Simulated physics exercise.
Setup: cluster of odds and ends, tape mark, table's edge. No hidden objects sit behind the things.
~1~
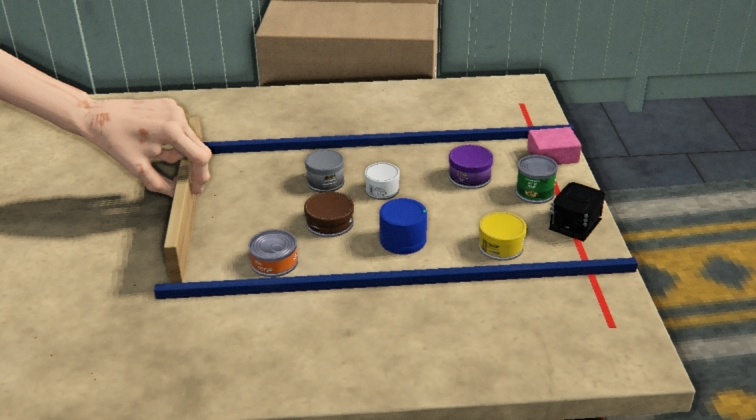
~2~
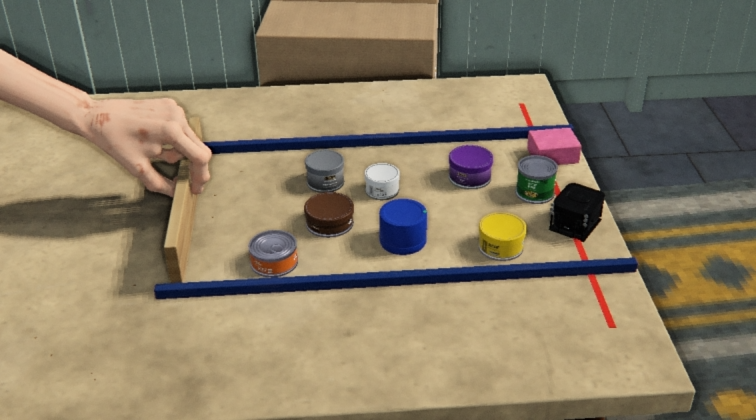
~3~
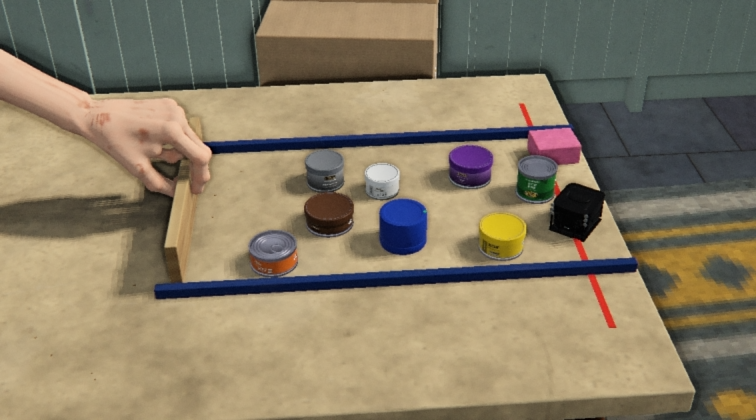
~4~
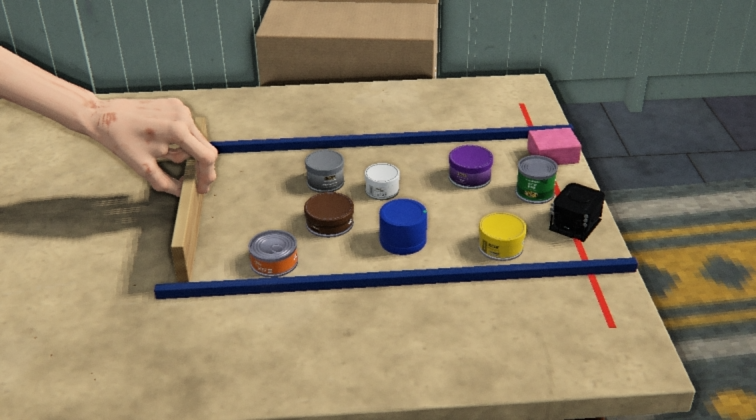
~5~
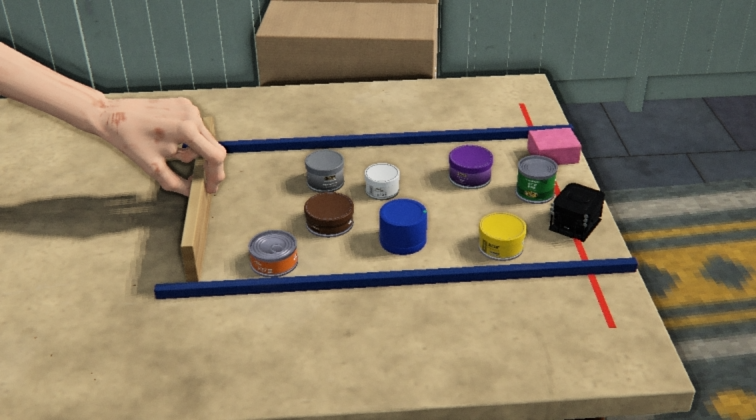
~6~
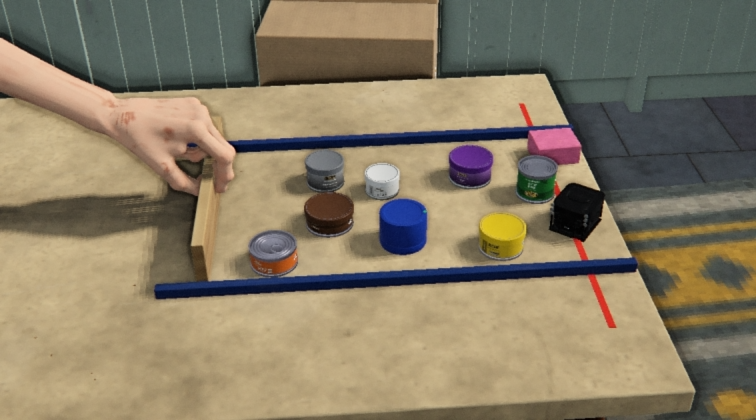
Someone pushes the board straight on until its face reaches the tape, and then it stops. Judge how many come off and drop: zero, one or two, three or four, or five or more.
From what happens, the ones that come off the end make five or more in total.
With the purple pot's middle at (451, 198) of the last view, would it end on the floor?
From that start, the object then does not stay.
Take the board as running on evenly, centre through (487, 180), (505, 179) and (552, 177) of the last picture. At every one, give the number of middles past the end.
Going through the three places, I get 0, 0 and 5.
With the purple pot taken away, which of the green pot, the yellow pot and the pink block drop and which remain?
Green pot - gone, yellow pot - gone, pink block - gone.
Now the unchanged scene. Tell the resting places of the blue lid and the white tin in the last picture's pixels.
They finish at roughly (619, 213) and (570, 172) respectively.
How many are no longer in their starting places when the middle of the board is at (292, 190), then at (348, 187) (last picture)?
Answer - first 1, then 5.
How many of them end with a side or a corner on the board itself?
The count in contact is 4.
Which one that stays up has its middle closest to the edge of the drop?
That one is the blue lid.
Soon after, none off yet; pink block at rest near (554, 147); black case at rest near (577, 211); green pot at rest near (536, 179).
By the end, the number that fall off is five or more; fallen, purple pot, yellow pot, green pot, black case and pink block.
